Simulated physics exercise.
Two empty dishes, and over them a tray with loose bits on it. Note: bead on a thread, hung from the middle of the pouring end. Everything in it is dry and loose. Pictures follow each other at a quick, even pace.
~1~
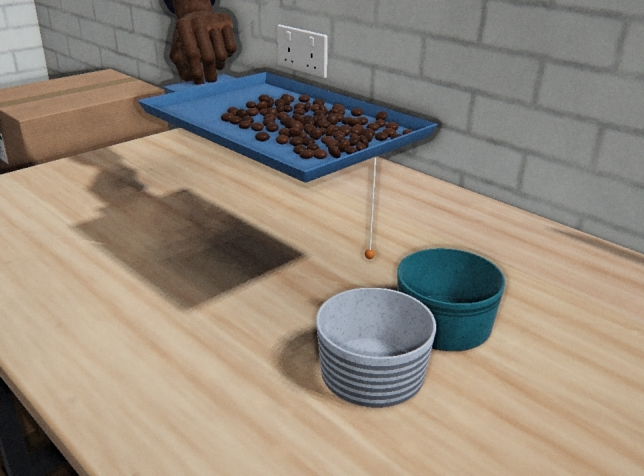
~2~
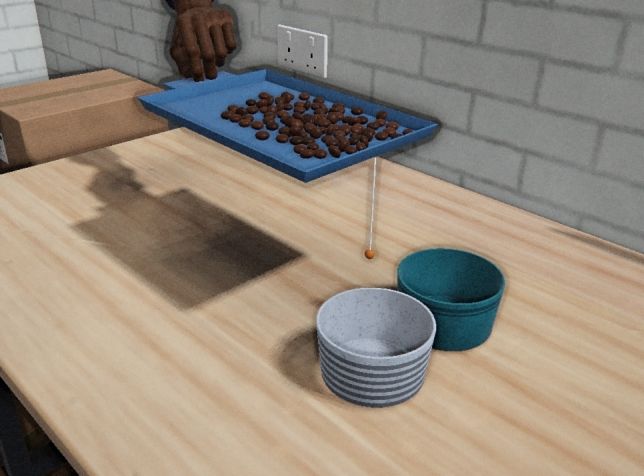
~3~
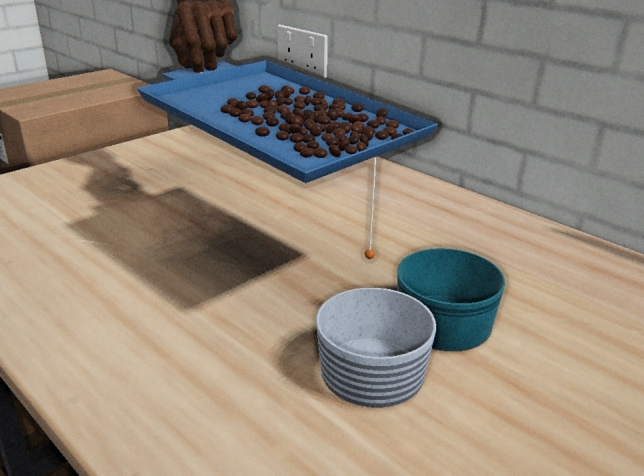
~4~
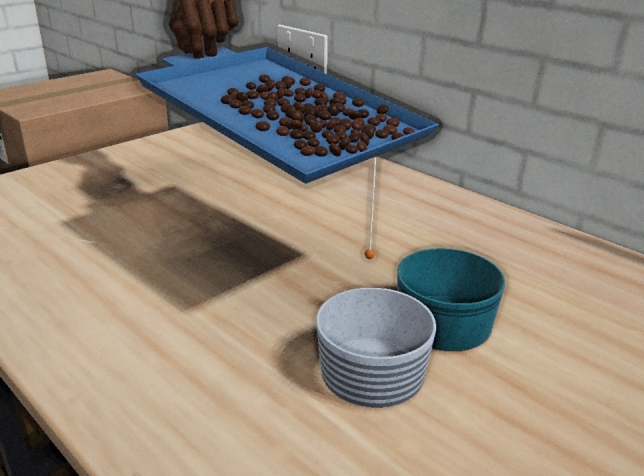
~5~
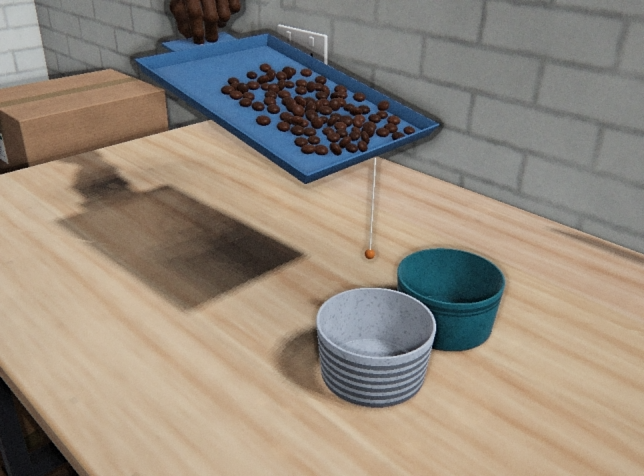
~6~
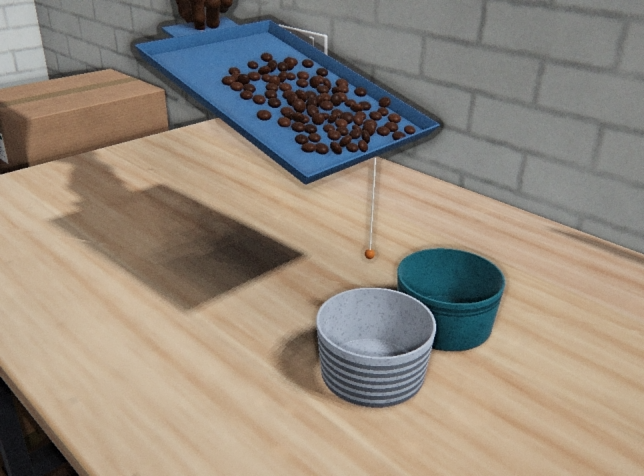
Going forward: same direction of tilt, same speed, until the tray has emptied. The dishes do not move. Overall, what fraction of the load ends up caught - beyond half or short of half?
Beyond half.
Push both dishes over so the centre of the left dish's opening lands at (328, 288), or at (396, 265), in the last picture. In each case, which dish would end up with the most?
The first try favours the leftmost one, and the second try favours the leftmost one.
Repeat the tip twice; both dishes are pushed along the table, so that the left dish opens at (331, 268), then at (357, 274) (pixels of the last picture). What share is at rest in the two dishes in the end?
0 %, then 50 %.
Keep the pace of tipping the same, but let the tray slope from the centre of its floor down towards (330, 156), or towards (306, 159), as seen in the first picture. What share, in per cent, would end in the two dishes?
Somewhere close to 70 % the first time, 40 % the second.
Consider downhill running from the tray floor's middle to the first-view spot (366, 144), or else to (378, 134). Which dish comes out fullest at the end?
In the first case it's the one on the right, in the second the one on the right.
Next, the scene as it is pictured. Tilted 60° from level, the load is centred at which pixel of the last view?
The middle of the pieces sits at roughly (370, 142).
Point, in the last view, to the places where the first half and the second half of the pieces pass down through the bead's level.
For the early half I get (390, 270), and for the late half (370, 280).
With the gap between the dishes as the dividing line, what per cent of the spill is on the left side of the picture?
Near 60 per cent.
Soon after the last picture, tray tipped steeply; most on the tray; a stray few in the left dish; a stray few in the right dish; a stray few outside both; a small part in the air.
A little later, tray tipped right over; about half in the left dish; about a quarter in the right dish; a small part outside both; a small part in the air.
Later still, tray tipped past a quarter turn; about half in the left dish; about a third in the right dish; a small part outside both.
At rest, tray tipped past a quarter turn; about half in the left dish; about a third in the right dish; a small part outside both.
